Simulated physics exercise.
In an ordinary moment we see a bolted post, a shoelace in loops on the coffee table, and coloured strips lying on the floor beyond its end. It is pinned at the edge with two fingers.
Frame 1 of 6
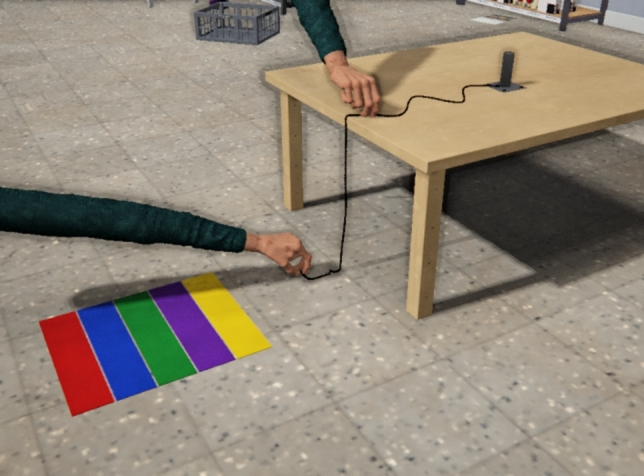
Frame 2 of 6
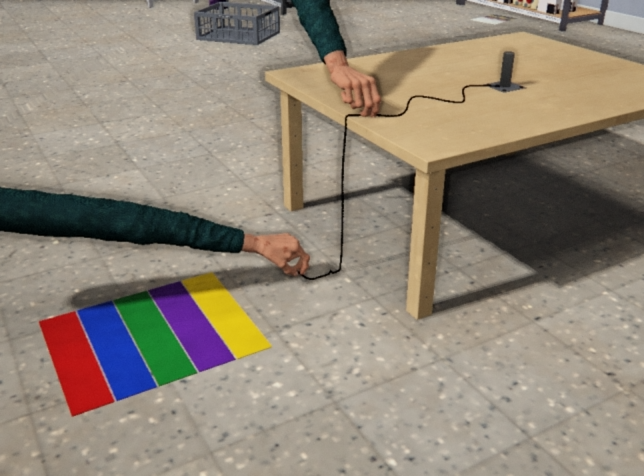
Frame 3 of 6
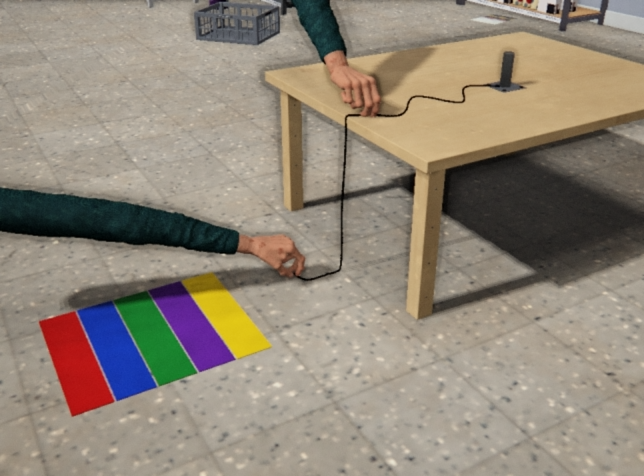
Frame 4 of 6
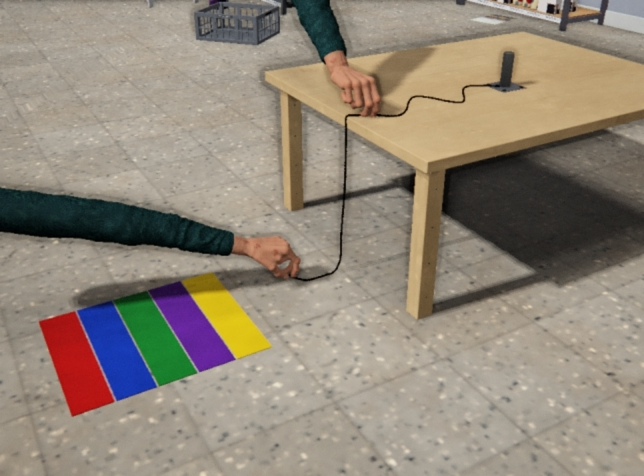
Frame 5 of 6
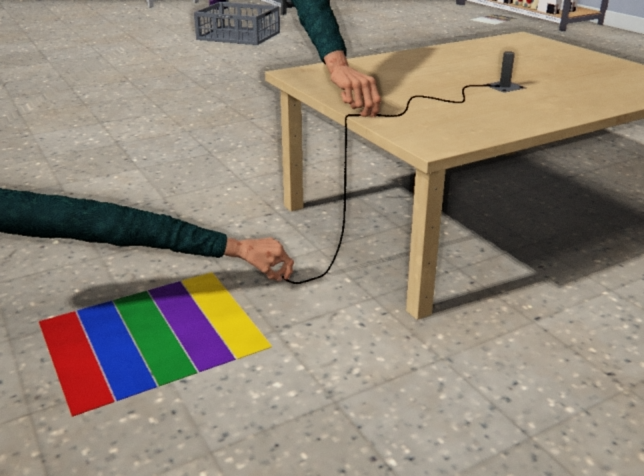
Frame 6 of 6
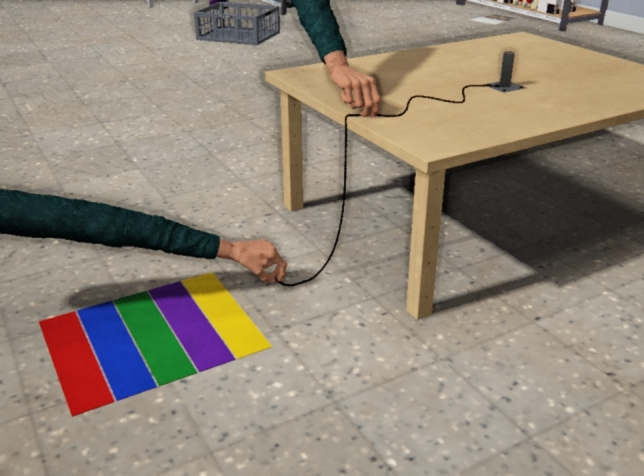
A hand in a dark green sleeve holds the end of a thin black cord low over a pale speckled floor, seen from above at an angle. Beside it lie red, blue, green, purple and yellow strips, while another hand presses the cord at the edge of a wooden table to the right. The lower hand draws the end slightly left, curving the hanging cord, as the camera stays still.
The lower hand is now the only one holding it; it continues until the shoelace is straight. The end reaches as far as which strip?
As far as the blue strip.
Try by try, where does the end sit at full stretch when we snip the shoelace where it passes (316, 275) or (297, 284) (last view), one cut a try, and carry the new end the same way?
In turn, (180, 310) for the first and (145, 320) for the second.
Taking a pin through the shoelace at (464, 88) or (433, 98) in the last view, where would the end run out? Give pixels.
(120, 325); (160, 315).
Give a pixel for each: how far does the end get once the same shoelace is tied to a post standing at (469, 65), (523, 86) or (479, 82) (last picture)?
(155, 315), (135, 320) and (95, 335).
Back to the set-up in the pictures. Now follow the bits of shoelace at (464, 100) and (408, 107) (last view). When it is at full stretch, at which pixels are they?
One ends up around (439, 99), the other around (359, 115).
A little later, end near (167, 312); over purple.
Next, end near (131, 323); over green.
When it is tight, end near (110, 329); over blue. It halts on the blue strip.
